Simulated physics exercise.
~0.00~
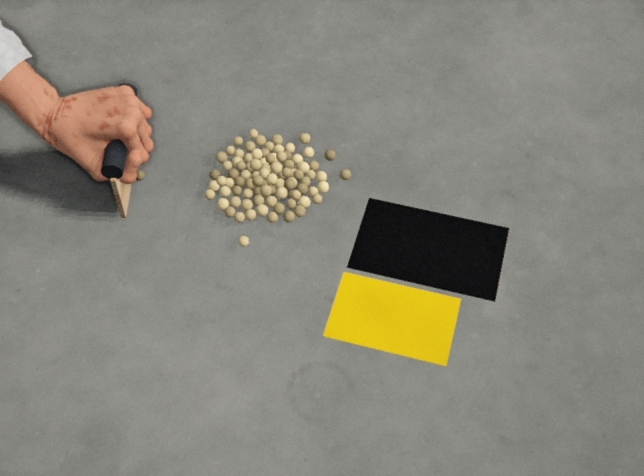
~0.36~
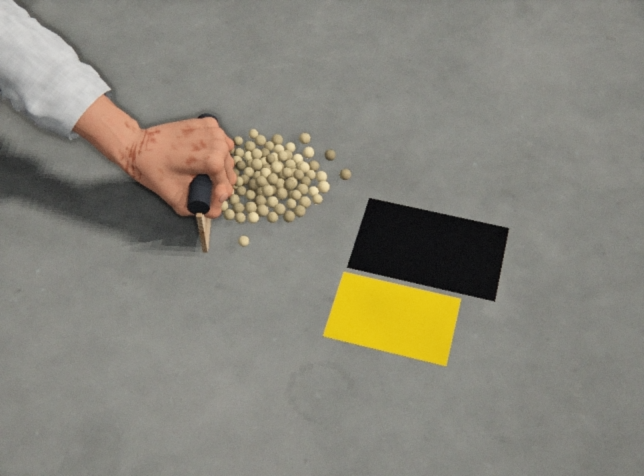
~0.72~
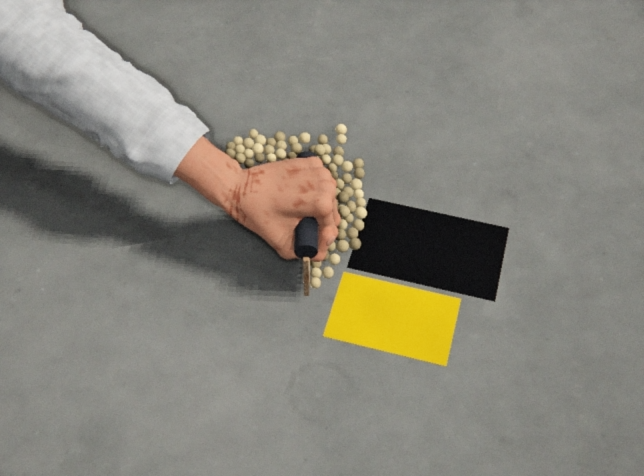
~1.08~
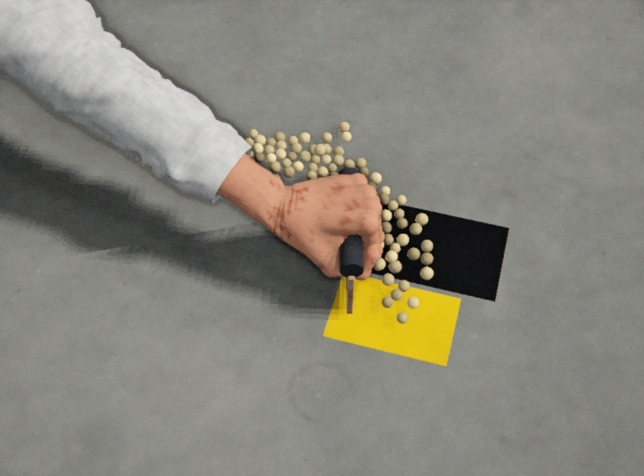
On a grey floor, a hand pushes a scraper rightward through pale round nuts, scattering some onto black and yellow mats.
